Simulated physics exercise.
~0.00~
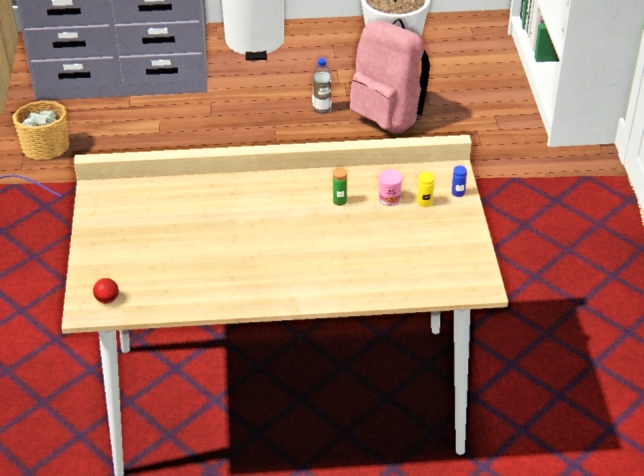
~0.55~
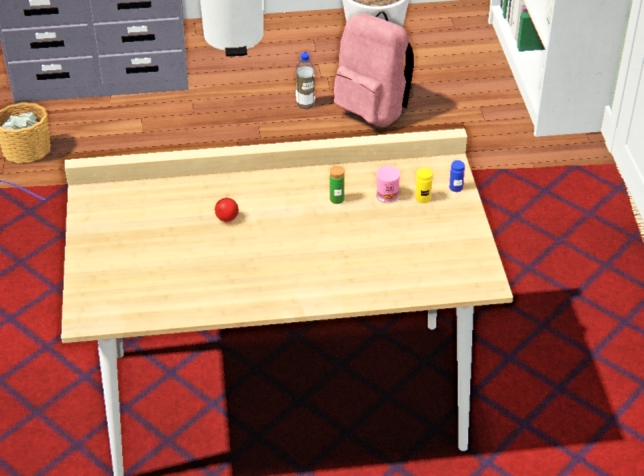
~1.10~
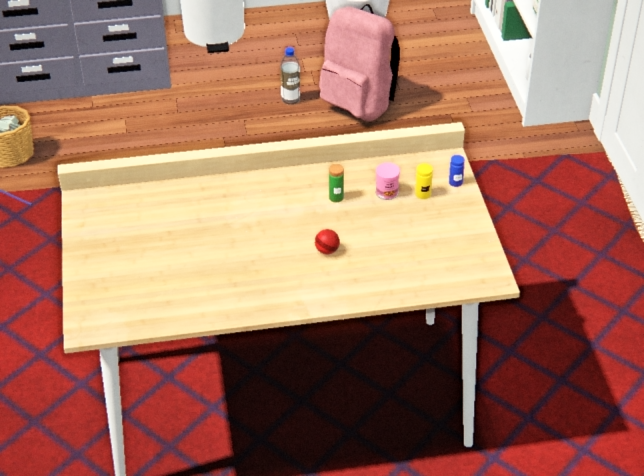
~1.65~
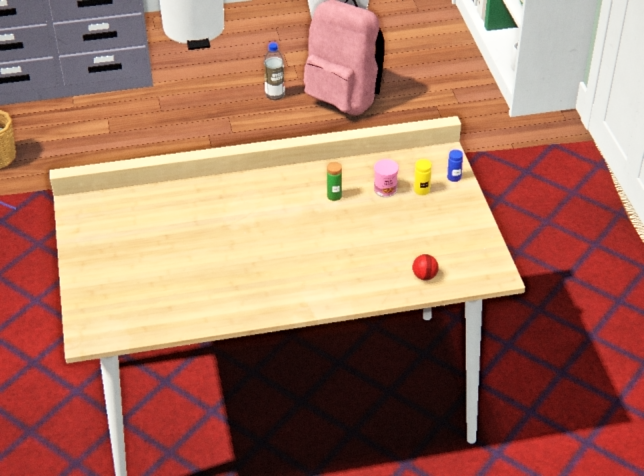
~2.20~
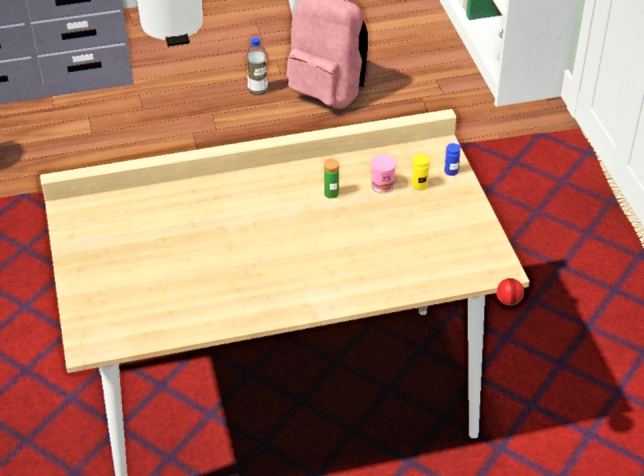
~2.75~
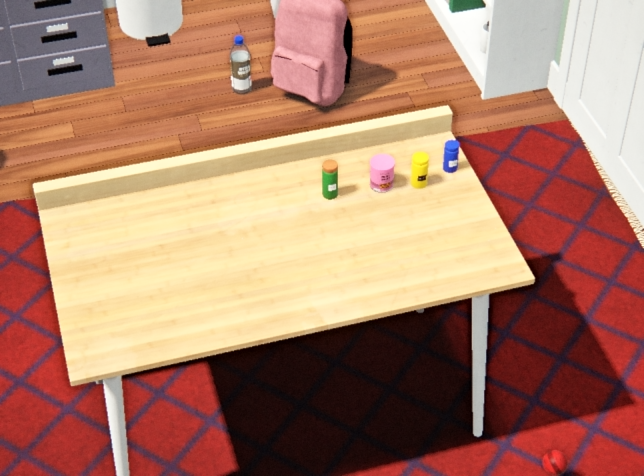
In this clip, a red ball rolls across a wooden table toward the raised back edge, then angles away to the right, passes in front of four small containers that stay standing, and drops off the right side, ending on the red carpet.
